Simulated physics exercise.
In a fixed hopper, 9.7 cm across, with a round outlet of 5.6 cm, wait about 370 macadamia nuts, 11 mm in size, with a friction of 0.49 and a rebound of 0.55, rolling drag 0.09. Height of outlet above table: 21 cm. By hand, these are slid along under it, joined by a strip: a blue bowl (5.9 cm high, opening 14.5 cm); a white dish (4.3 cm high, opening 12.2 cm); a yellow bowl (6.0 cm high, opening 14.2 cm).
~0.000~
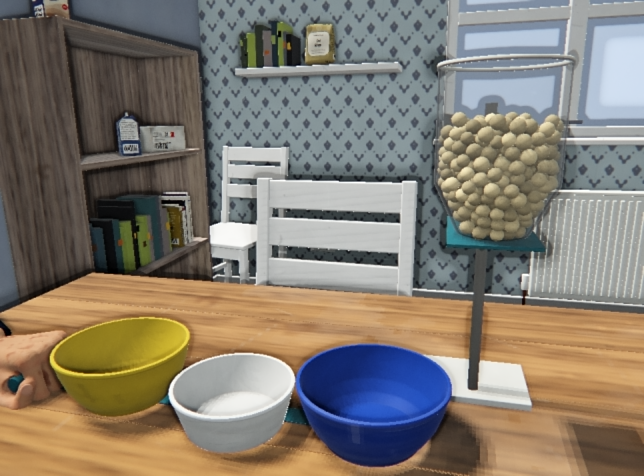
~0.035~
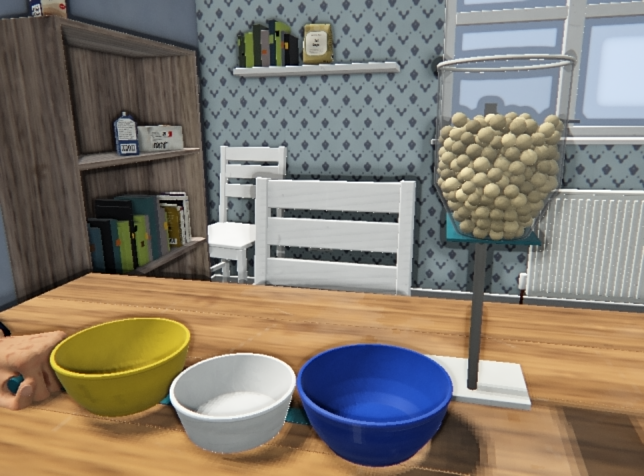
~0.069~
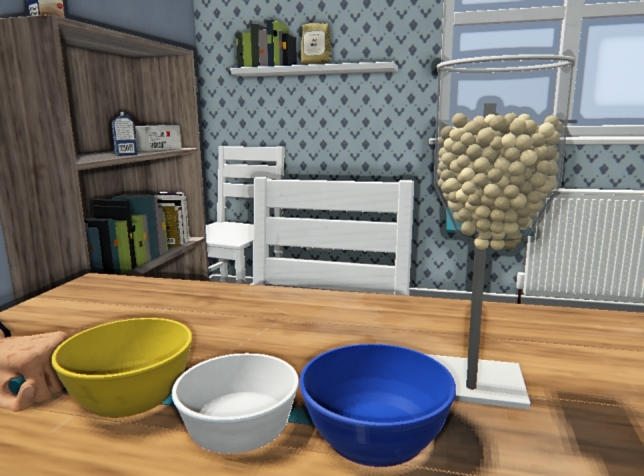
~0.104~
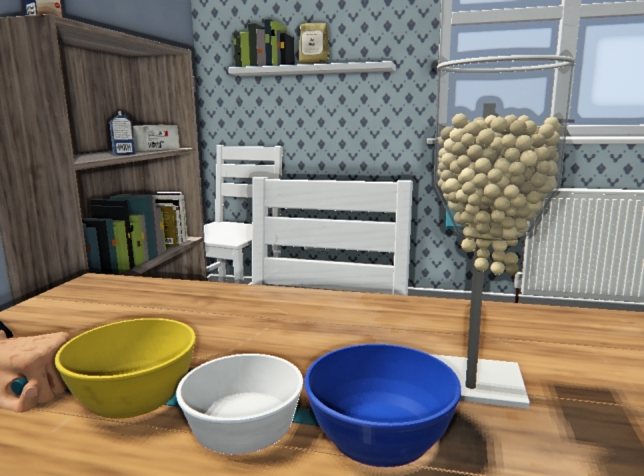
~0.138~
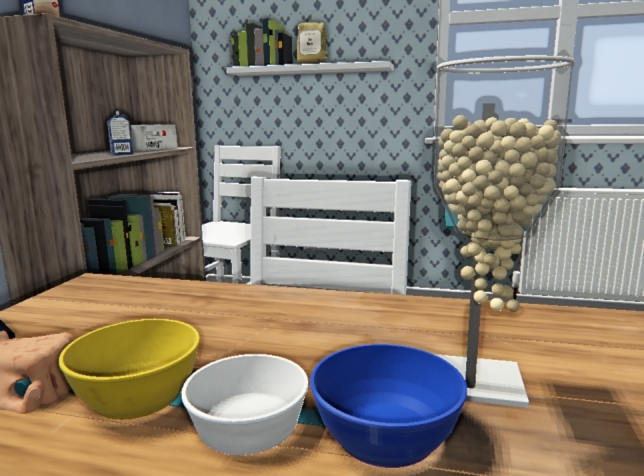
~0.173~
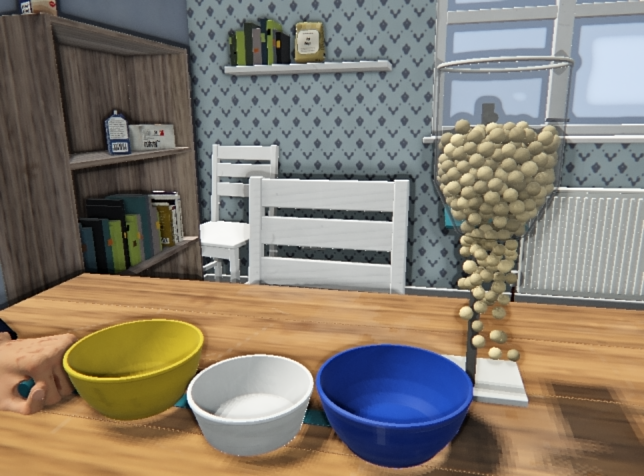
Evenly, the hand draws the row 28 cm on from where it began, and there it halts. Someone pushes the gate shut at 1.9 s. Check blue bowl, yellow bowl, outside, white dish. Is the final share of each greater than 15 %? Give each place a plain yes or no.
Place by place: Blue bowl yes, yellow bowl no, outside everything no, white dish no.
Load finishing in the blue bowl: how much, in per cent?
Around 90 in a hundred.
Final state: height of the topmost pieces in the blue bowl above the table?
It reaches about 6.5 cm above the table.
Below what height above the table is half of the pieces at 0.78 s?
It's about 2 cm.
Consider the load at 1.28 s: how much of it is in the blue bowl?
I'd put it at around 90 per cent.
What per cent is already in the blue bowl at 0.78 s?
Amount so far: Close to 70 per cent.
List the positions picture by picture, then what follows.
The first picture shows dishes slid 0.0 cm; 0 pieces falling; top of the load at (552, 122); blue bowl at (373, 378); white dish at (233, 382); yellow bowl at (123, 343).
The second picture shows dishes slid 0.1 cm; 0 pieces falling; top of the load at (552, 122).
The third picture shows dishes slid 0.4 cm; 0 pieces falling; top of the load at (552, 122).
The fourth picture shows dishes slid 0.9 cm; 11 pieces falling; top of the load at (552, 124).
The fifth picture shows dishes slid 1.4 cm; 26 pieces falling; top of the load at (550, 126).
The sixth picture shows dishes slid 2.0 cm; 45 pieces falling; top of the load at (499, 130); blue bowl at (393, 379); white dish at (251, 384); yellow bowl at (136, 346). They move about 16 cm a second.
After 0.78 s, hopper 10 %, outside 5 %, blue bowl 70 %, in the air 15 %; middle of all pieces on or above the table near (501, 385).
Then, at 1.28 s, outside 5 %, blue bowl 90 %; middle of all pieces on or above the table near (594, 435).
Then, at 1.75 s, outside 5 %, blue bowl 90 %.
After 2.19 s, outside 5 %, blue bowl 90 %.
By 2.5 s all is still; hopper 0 %, outside 5 %, white dish 0 %, yellow bowl 0 %, blue bowl 90 %.
